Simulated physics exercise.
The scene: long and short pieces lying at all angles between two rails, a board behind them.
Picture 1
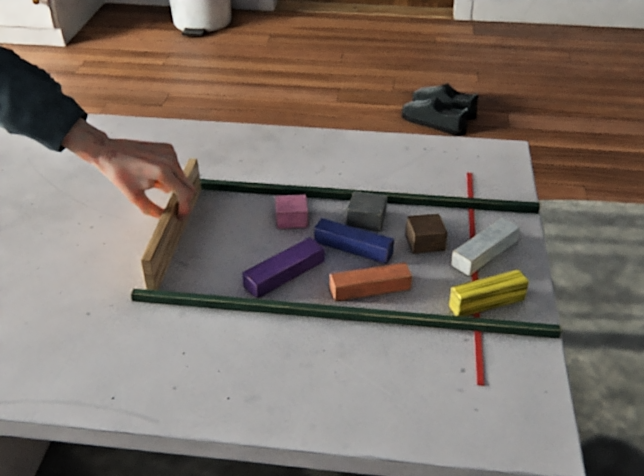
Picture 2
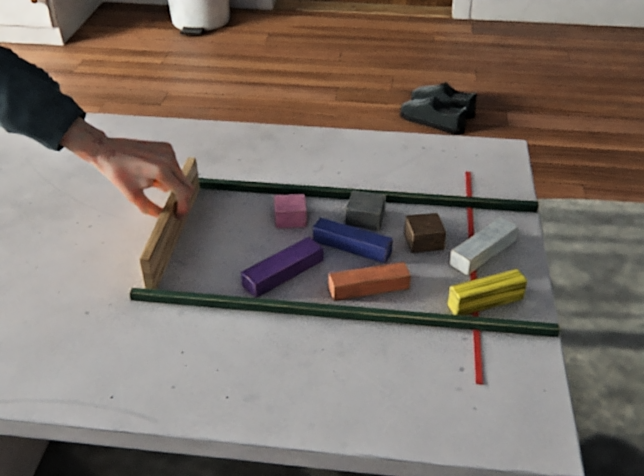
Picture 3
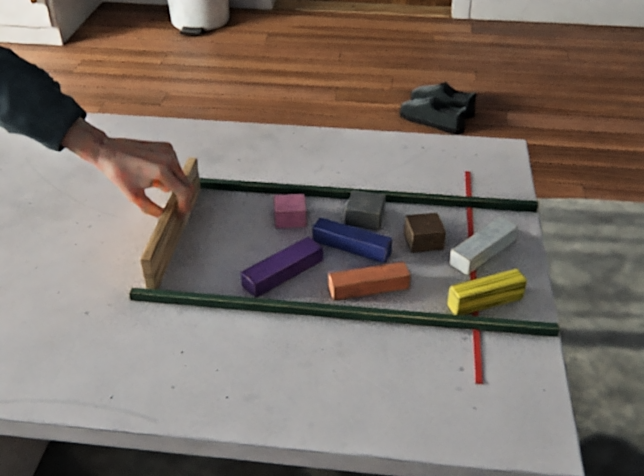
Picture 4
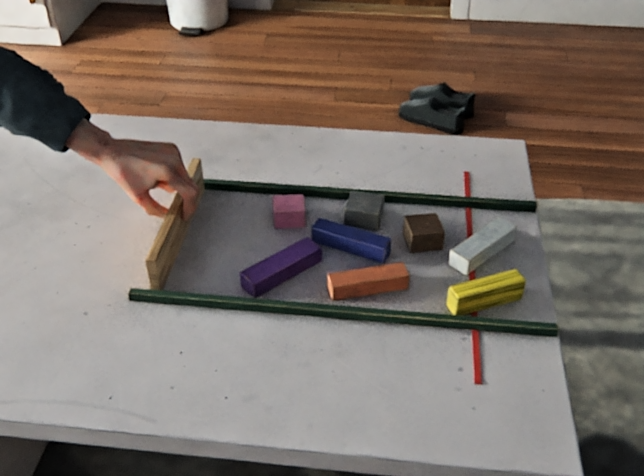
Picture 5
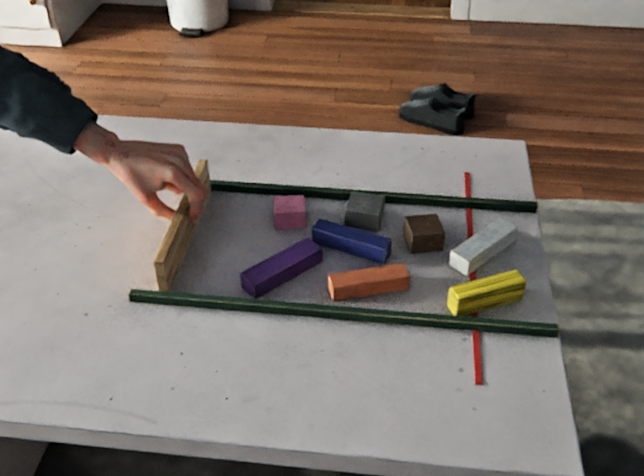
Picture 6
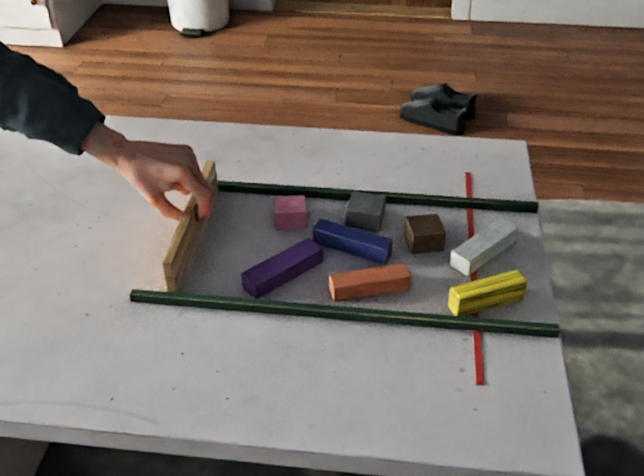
A hand slides a wooden board slightly right between two rails toward still, scattered coloured blocks.
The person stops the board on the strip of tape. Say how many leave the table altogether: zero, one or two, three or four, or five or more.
The number that fall off is one or two.
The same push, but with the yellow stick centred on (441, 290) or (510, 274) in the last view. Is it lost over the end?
In turn it is kept; drops off.
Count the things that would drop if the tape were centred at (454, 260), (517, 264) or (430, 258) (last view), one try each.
Try by try, 0, 6 and 0.
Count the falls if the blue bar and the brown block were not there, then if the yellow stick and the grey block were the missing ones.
Fallen: 0, and 0 in the other try.
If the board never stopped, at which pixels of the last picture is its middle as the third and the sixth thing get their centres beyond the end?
At (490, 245) for the third, at (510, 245) for the sixth.
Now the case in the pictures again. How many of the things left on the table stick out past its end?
1 of them.
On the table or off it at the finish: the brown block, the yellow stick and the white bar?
The brown block remains up, the yellow stick is lost, the white bar goes over.
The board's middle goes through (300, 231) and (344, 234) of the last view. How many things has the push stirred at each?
At the one place 3, at the other 5.
A little later, none off yet; white bar at rest near (485, 246); yellow stick at rest near (487, 294); brown block at rest near (425, 233).
Next, none off yet; white bar at rest near (486, 245); yellow stick at rest near (487, 294); brown block shifted a little near (441, 231).
When it is over, the number that fall off is one or two; down, yellow stick and white bar.
